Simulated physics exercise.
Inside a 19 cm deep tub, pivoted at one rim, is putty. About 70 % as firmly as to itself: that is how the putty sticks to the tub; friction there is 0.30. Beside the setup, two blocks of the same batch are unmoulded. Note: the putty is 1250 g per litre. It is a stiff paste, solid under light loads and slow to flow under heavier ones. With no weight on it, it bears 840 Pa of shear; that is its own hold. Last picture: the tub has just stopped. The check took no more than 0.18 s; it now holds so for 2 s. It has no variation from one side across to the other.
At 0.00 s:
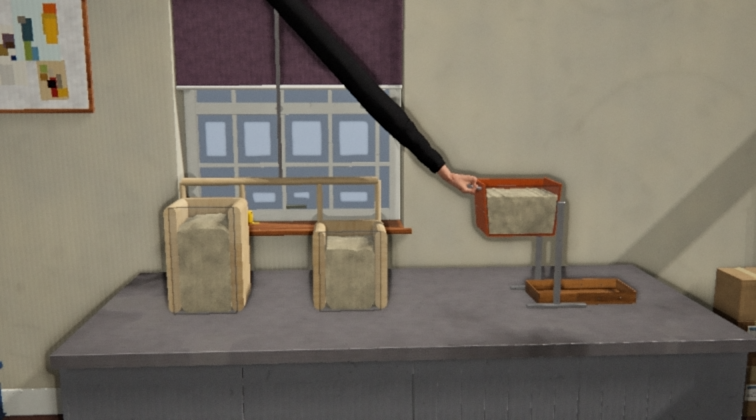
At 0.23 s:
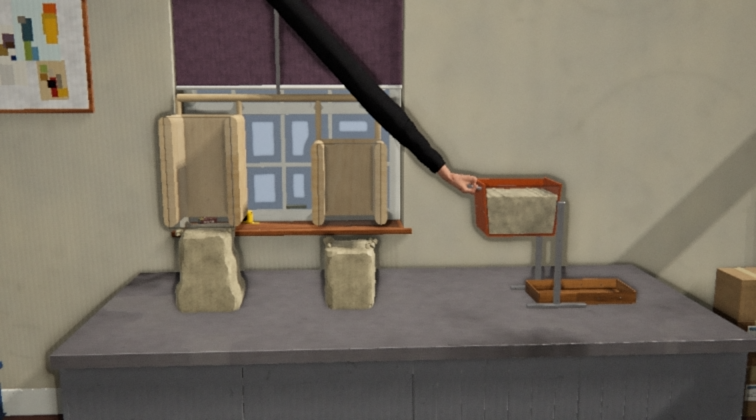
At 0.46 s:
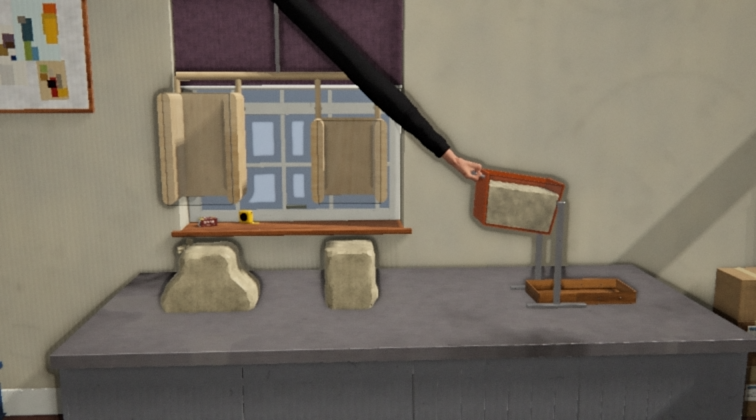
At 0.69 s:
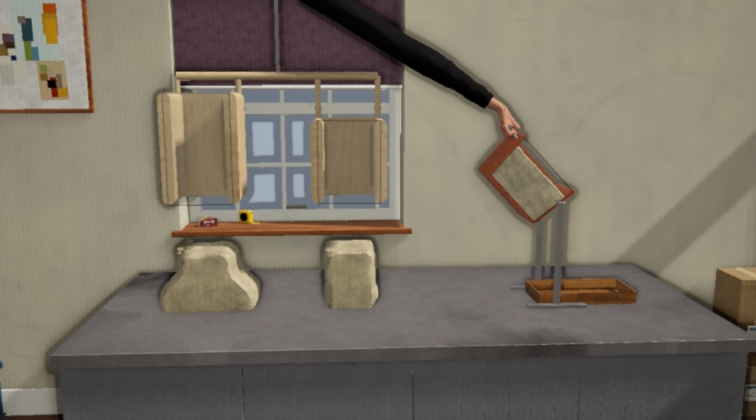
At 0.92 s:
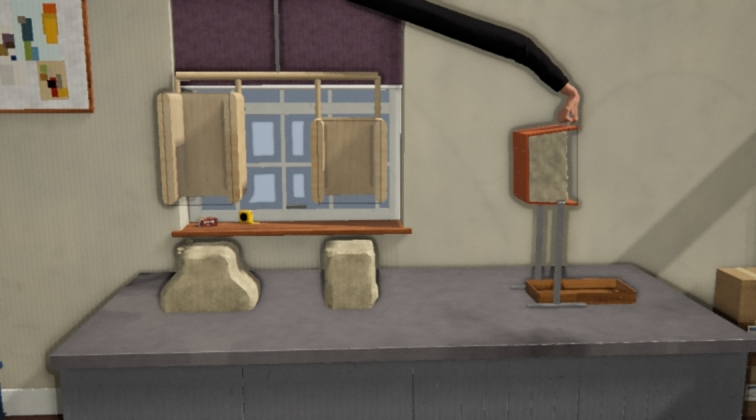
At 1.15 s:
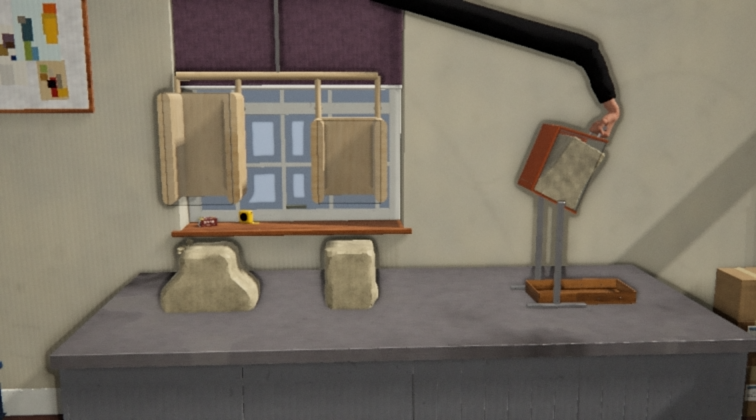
Two wooden moulds lifted off a pair of pale blocks, the left one slumping wider at its base, and then a black-sleeved hand swung a reddish tub of putty up and over to the right.
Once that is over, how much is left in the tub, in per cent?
0 %.
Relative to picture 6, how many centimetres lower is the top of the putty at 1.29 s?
Roughly 12 cm.
By 1.29 s, the tub is at 112 degrees and holds 44 %.
By 1.46 s, the tub is at 112 degrees and holds 0 %.
By 1.63 s, the tub is at 112 degrees and holds 0 %.
By 1.80 s, the tub is at 112 degrees and holds 0 %.
By 3.15 s, at the end, the tub is at 112 degrees and holds 0 %.
